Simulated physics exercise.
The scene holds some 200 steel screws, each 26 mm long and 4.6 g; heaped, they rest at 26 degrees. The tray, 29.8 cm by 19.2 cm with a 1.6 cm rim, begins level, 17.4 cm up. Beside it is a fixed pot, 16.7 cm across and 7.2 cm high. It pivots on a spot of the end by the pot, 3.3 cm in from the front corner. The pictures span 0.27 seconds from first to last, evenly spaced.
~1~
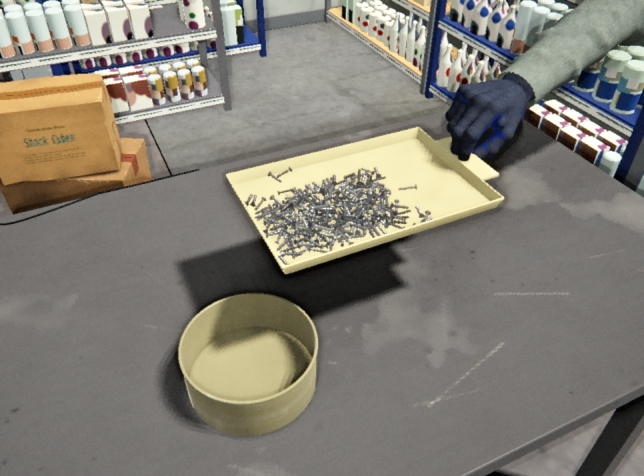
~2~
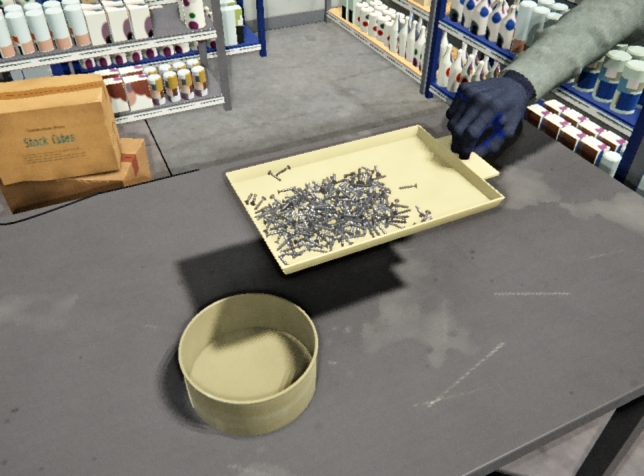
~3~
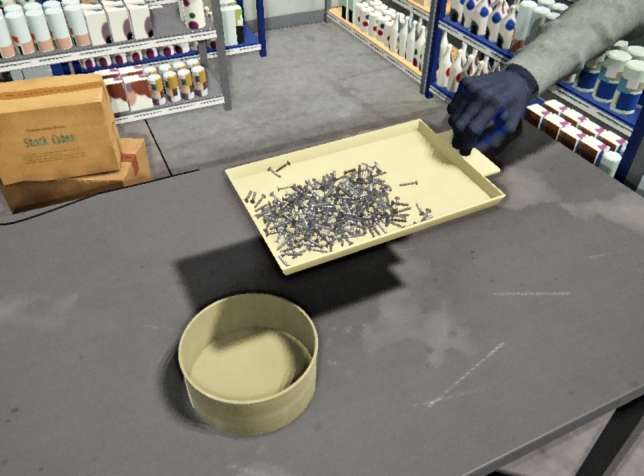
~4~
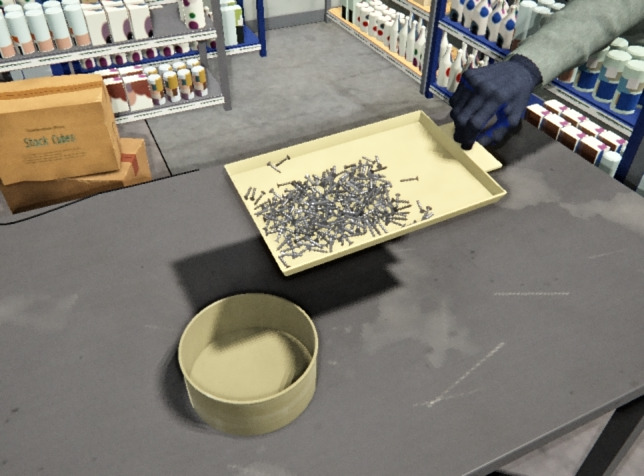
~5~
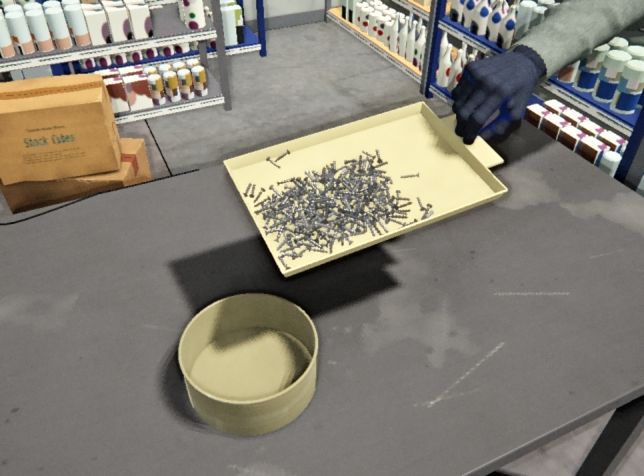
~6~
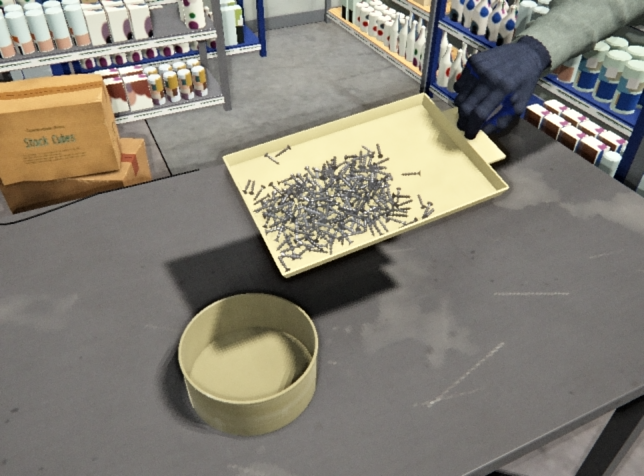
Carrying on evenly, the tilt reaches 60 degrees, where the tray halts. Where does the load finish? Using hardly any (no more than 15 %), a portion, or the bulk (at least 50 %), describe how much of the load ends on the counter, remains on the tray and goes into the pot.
Counter: A portion, tray: A portion, pot: A portion.
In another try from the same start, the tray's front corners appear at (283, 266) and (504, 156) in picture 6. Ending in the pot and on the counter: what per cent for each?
Split: Pot = 55, counter = 10.
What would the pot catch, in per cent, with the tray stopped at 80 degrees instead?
Around 55 per cent, then.
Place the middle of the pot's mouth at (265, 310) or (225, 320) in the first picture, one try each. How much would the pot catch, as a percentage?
25 and 5 %.
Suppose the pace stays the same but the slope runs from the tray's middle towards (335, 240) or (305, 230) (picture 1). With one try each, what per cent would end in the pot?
The share comes to about 80 in a hundred, then about 70 in a hundred.
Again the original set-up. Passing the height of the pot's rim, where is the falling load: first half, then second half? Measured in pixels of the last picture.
Early half: About (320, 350); late half: (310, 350).
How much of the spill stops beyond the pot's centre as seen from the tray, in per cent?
0 per cent.
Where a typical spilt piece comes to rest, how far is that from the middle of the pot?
Roughly 16 cm from the centre.
Then, 0.36 s after the last picture, tilt 36 degrees; the tray holds 100 %, the pot 0 %.
Then, 0.61 s after the last picture, tilt 51 degrees; the tray holds 100 %, the pot 0 %.
Then, 0.96 s after the last picture, tilt 60 degrees; the tray holds 75 %, the pot 5 %.
In the end, counter 30 %, tray 35 %, pot 35 %.
